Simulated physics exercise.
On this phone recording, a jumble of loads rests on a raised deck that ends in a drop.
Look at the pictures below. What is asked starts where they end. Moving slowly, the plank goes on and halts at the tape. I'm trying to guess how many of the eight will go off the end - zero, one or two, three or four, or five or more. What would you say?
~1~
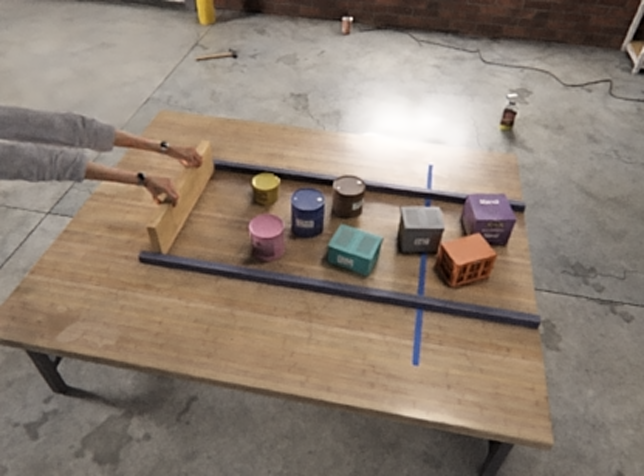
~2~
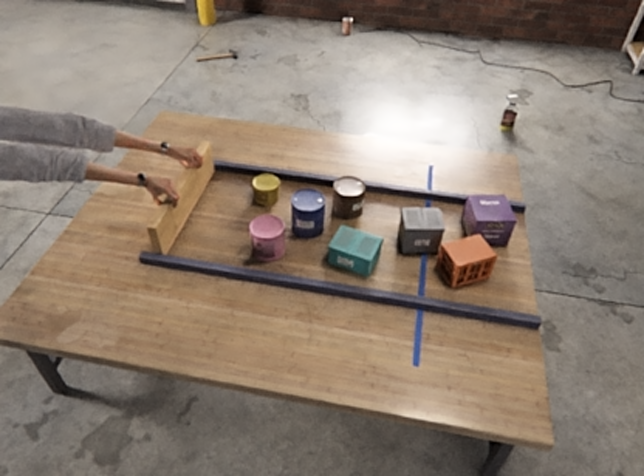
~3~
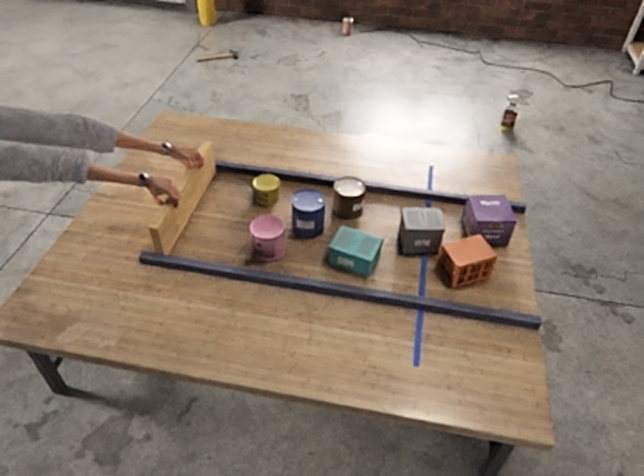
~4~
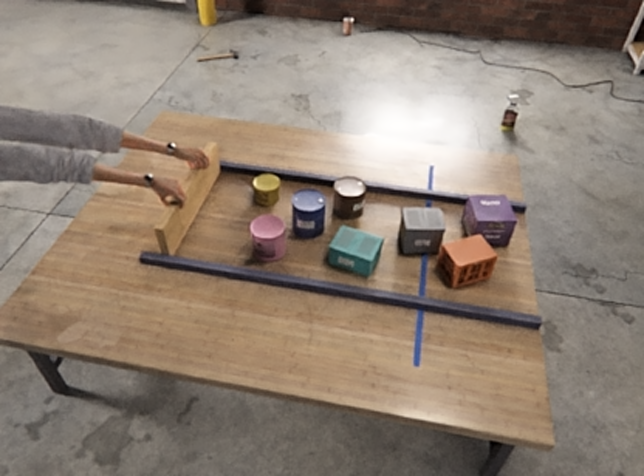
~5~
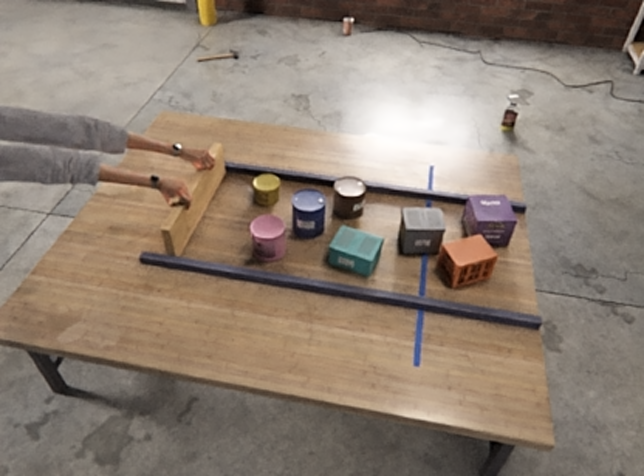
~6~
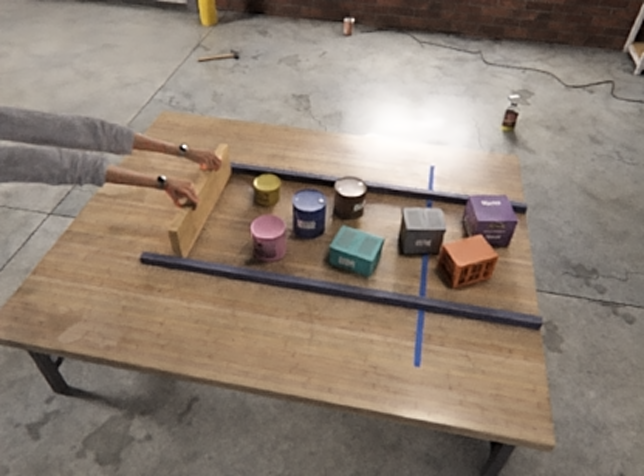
I would say zero.
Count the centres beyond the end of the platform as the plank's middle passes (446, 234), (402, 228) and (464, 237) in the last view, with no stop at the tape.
The numbers are 1, 0 and 2.
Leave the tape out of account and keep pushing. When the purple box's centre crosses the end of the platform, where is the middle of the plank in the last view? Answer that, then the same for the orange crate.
The purple box gives roughly (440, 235), the orange crate roughly (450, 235).
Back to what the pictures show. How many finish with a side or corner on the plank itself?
3 end up touching it.
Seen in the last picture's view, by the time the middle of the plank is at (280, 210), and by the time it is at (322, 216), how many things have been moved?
Tally: First 2; then 5.
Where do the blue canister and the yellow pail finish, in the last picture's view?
Roughly at (446, 234) and at (443, 213), in that order.
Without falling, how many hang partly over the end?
I get 2.
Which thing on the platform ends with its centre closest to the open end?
Purple box.
A little later, none off yet; purple box at rest near (489, 220); orange crate at rest near (467, 261); grey tote at rest near (422, 231).
Next, none off yet; purple box at rest near (489, 220); orange crate at rest near (467, 261); grey tote shifted a little near (432, 229).
When it is over, the number that fall off is zero.
